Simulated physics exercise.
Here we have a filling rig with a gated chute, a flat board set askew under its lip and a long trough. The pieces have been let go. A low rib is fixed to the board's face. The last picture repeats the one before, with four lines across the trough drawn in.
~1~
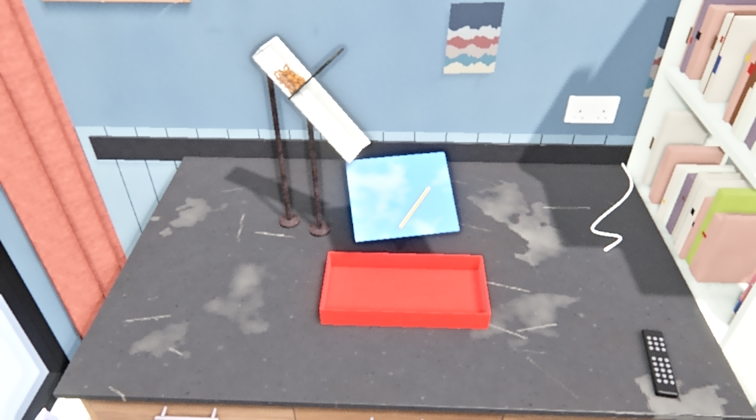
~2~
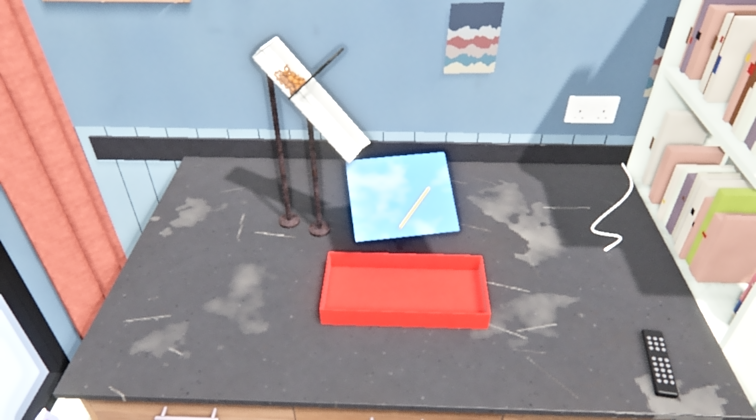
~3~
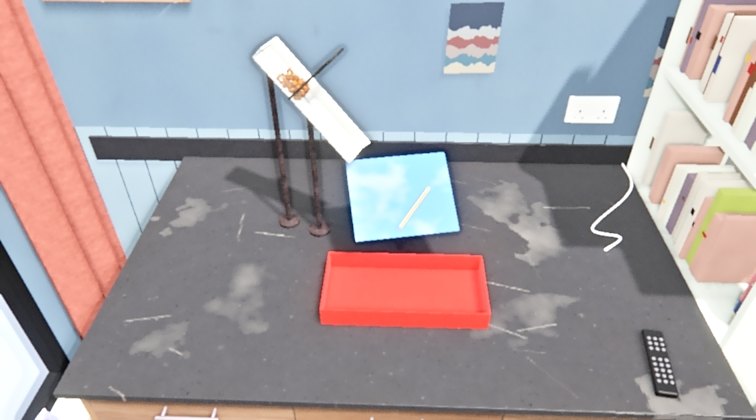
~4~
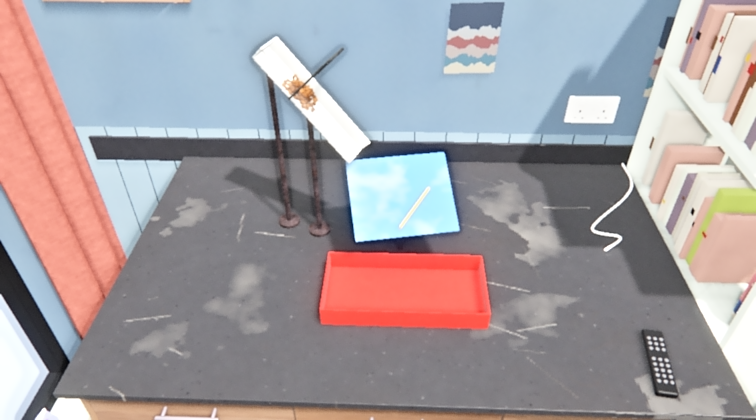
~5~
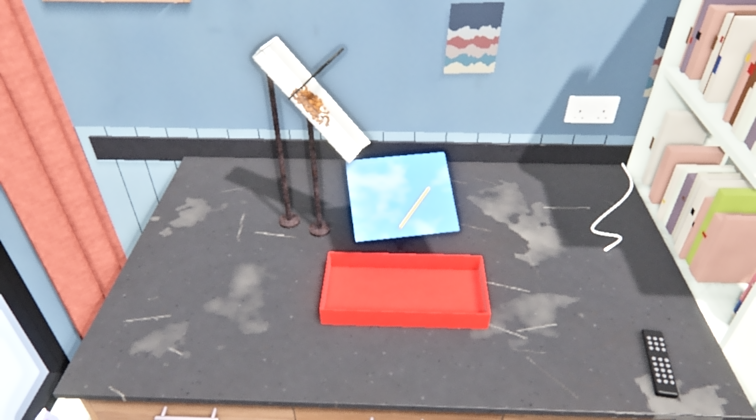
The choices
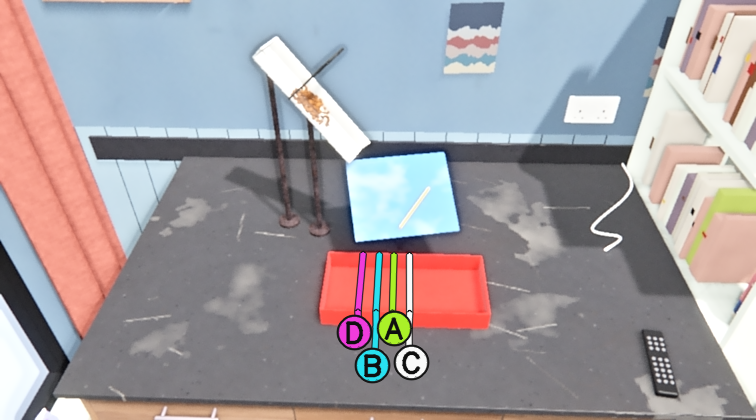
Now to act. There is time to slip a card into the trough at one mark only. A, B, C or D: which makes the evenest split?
I would pick line A.
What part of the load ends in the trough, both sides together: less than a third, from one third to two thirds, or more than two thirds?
About that: More than two thirds.
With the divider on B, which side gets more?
More lands on the right.
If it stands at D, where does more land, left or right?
Right.
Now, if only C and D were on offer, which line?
The answer is C.
On the marked copy, line A crosses the front rim at (392, 311); line B crosses the front rim at (376, 311); line C crosses the front rim at (409, 312); line D crosses the front rim at (358, 310).
If A is chosen, of what is caught, about a third on the left of the divider, about two thirds on the right.
If B is chosen, of what is caught, a stray few on the left of the divider, nearly all on the right.
If C is chosen, of what is caught, most on the left of the divider, about a quarter on the right.
If D is chosen, of what is caught, none on the left of the divider, all on the right.
